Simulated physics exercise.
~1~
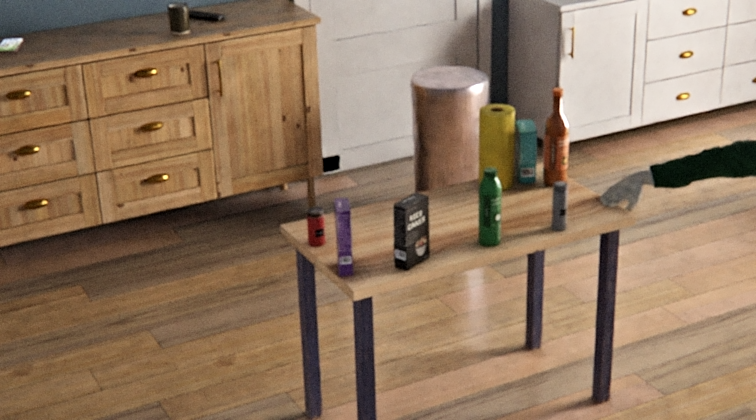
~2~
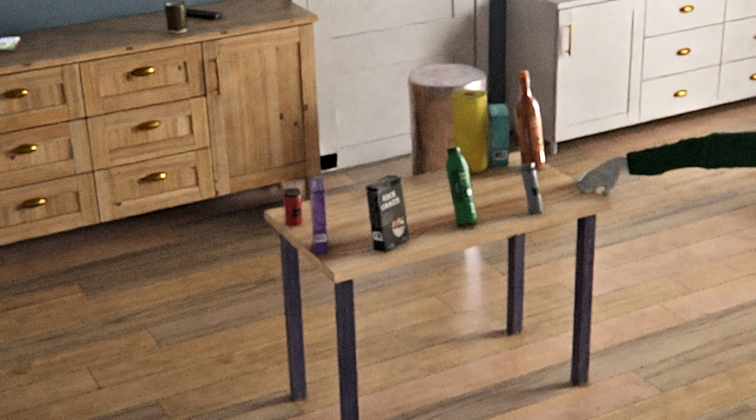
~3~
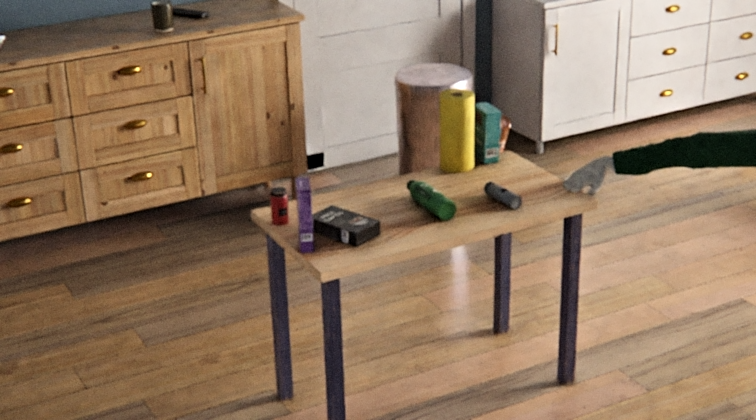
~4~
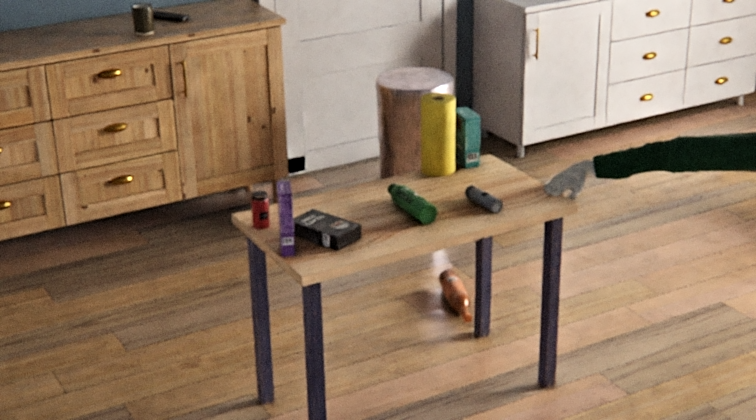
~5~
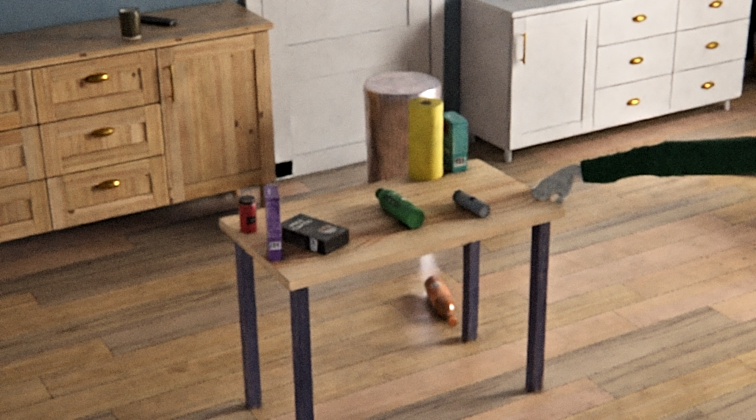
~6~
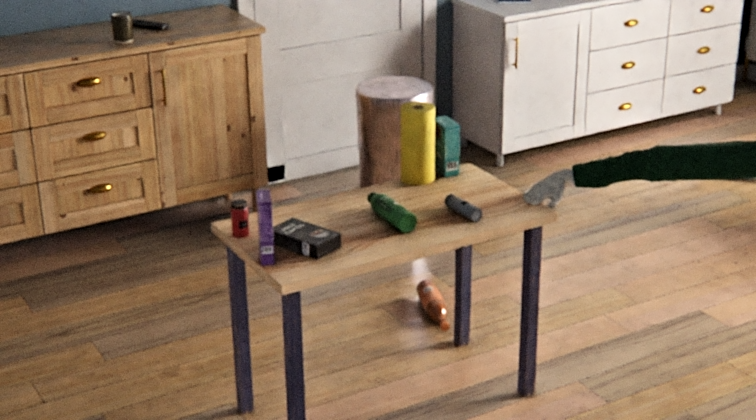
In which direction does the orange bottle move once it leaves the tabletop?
The orange bottle moves down, dropping from the table to the floor, where it lies on its side.
In this clip, a gloved hand at the right end of a wooden side table shoves it away, and the green bottle, grey shaker and black packet topple onto their sides while the orange bottle falls to the floor; the other items remain standing.
